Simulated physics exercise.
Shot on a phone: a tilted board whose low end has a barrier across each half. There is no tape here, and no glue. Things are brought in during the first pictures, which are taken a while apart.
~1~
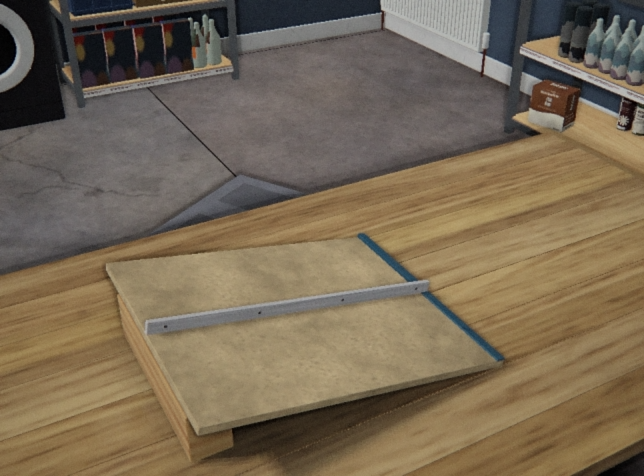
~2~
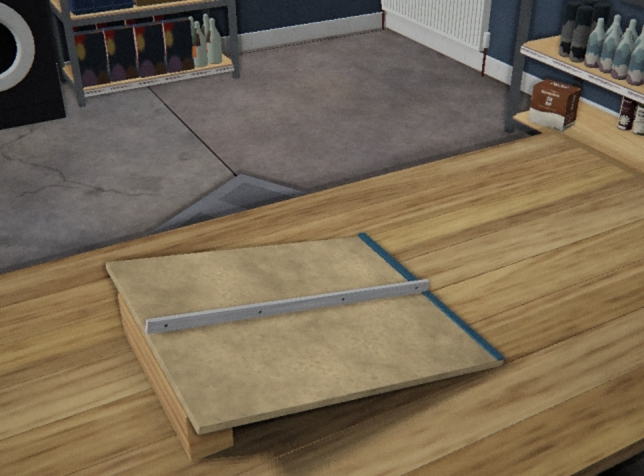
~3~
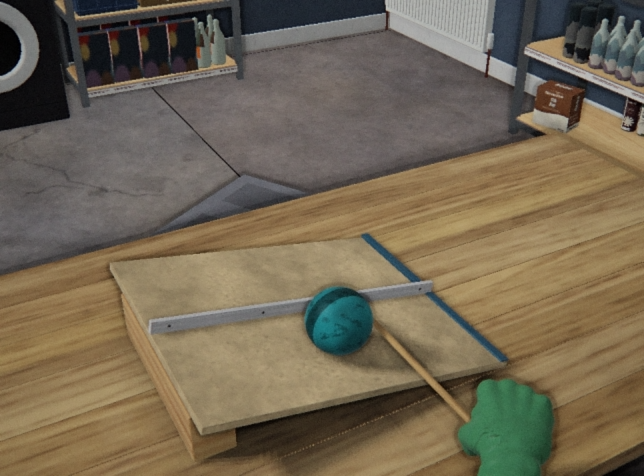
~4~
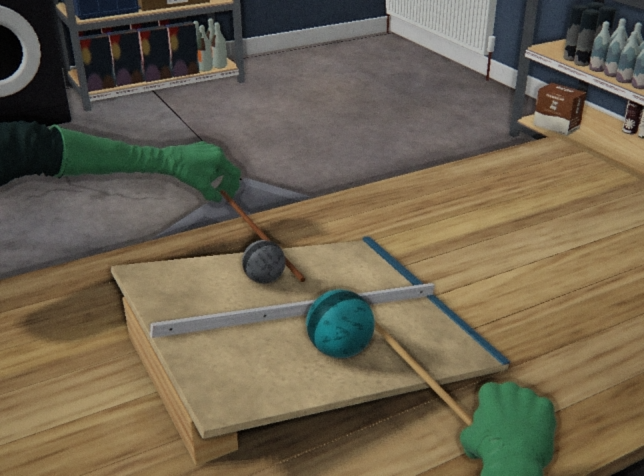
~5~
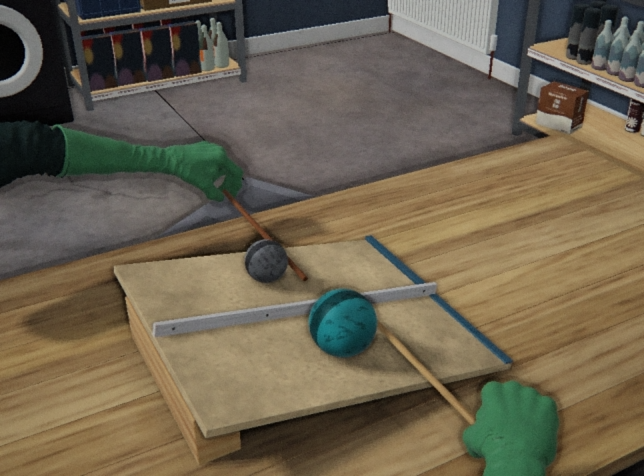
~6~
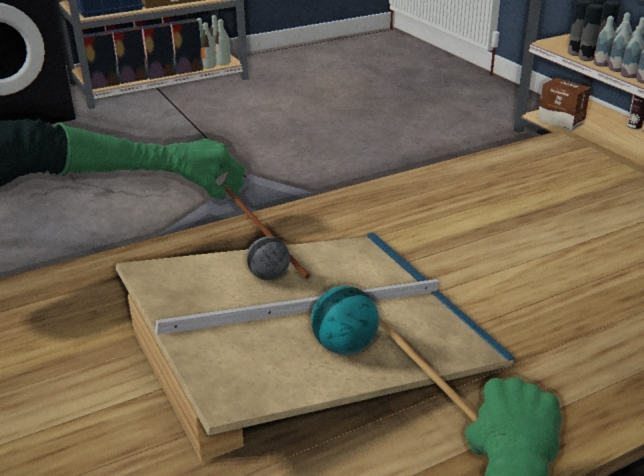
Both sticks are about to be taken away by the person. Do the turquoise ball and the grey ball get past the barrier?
Result: Turquoise ball: Off; grey ball: Off.
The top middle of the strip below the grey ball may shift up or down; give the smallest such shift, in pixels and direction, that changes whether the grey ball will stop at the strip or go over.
Direction up, size about 4 pixels.
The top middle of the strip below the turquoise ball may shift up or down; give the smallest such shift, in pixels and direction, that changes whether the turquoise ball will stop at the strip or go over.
Shift: Approx. 8 px, direction up.
Then, 0.62 s after the last picture, turquoise ball rolling on the board near (467, 301); grey ball rolling on the board near (381, 246).
Then, 1.12 s after the last picture, turquoise ball off the board near (626, 253); grey ball off the board near (510, 218).
By the end, the turquoise ball runs past the strip; the grey ball runs past the strip.
